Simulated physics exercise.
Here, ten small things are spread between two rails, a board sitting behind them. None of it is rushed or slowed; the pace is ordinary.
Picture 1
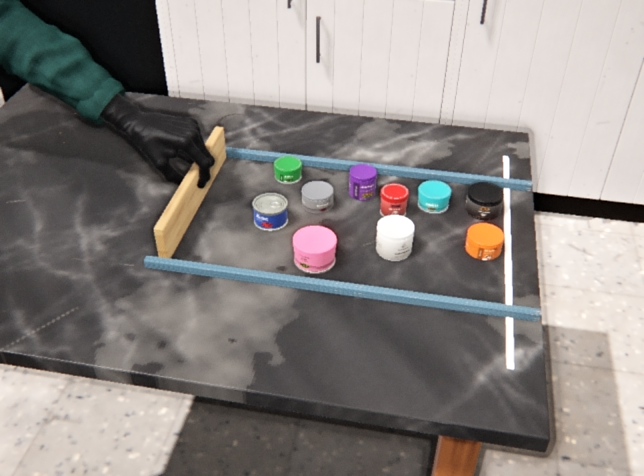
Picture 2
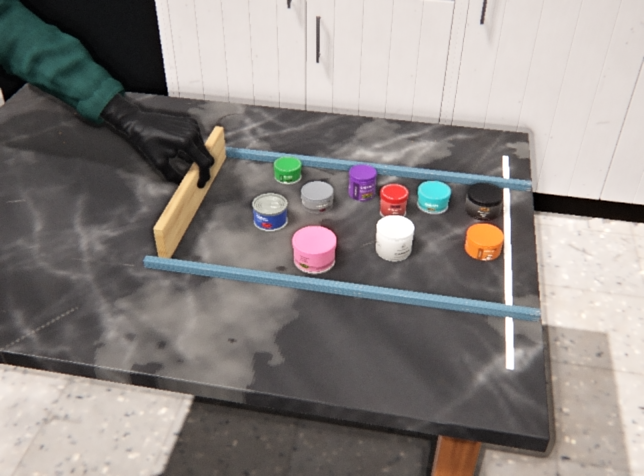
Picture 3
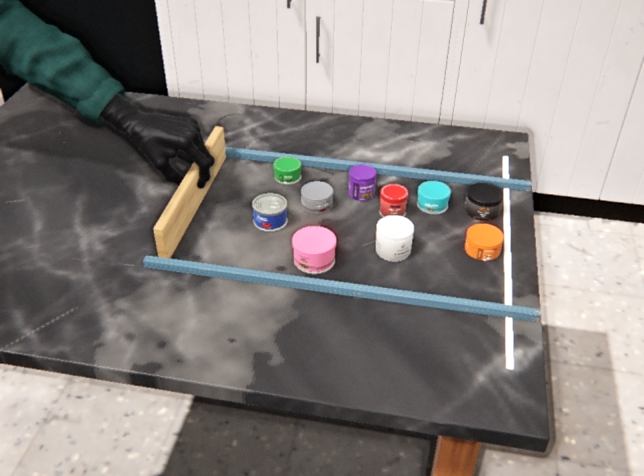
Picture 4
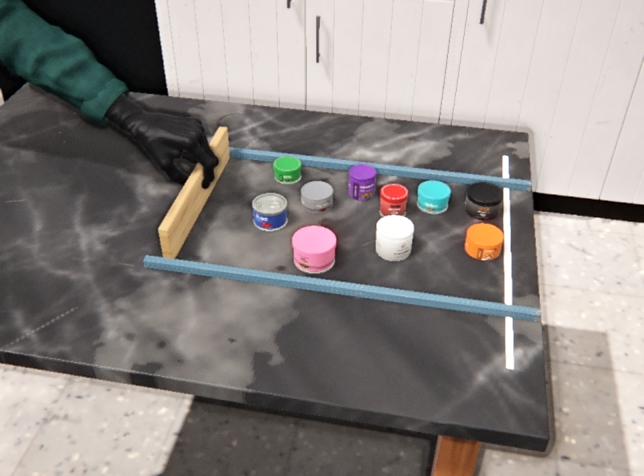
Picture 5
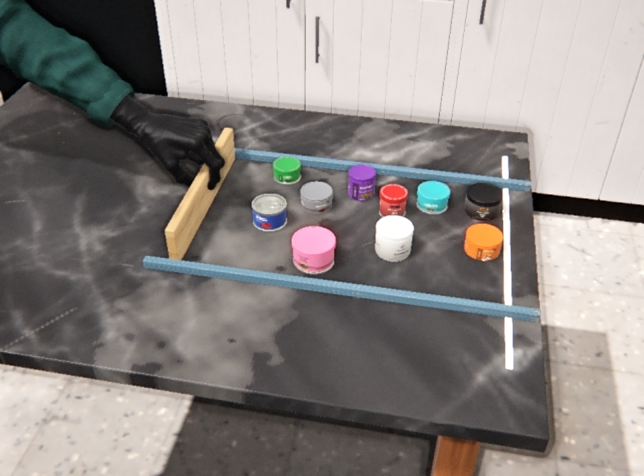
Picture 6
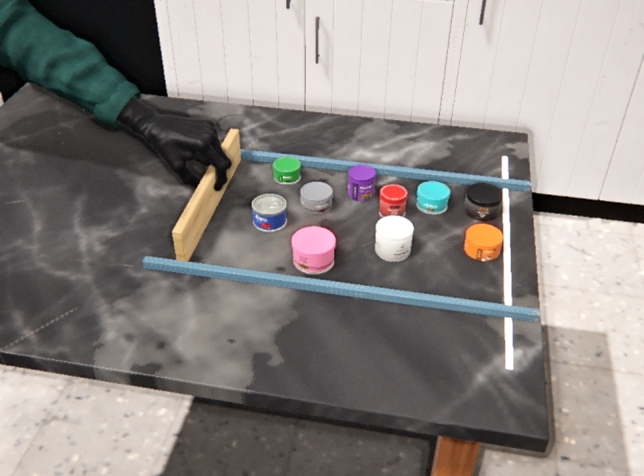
A gloved hand slides a wooden board slightly right behind small colourful tubs between blue rails.
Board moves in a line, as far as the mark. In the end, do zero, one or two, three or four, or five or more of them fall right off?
Five or more of them do.
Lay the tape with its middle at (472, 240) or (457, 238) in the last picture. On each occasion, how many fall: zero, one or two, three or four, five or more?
In turn: Just one or two, then zero.
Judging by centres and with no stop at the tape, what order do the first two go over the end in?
It is the black tub and after it the orange tub.
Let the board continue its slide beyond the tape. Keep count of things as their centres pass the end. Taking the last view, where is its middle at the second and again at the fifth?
At (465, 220) for the second, at (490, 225) for the fifth.
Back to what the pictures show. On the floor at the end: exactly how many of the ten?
That totals 5.
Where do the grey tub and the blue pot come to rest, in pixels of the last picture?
Near (524, 226) and (526, 246).
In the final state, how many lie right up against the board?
5 are in contact with it.
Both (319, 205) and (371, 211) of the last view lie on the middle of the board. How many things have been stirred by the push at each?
Counting first: 5, next 8.
Soon after, none off yet; orange tub at rest near (483, 243); black tub at rest near (483, 202); turquoise pot at rest near (433, 198).
Then, none off yet; orange tub at rest near (483, 243); black tub moved a little near (503, 204); turquoise pot moved about its own width near (469, 204).
By the end, the number that fall off is five or more; fallen, red pot, white tub, turquoise pot, black tub and orange tub.
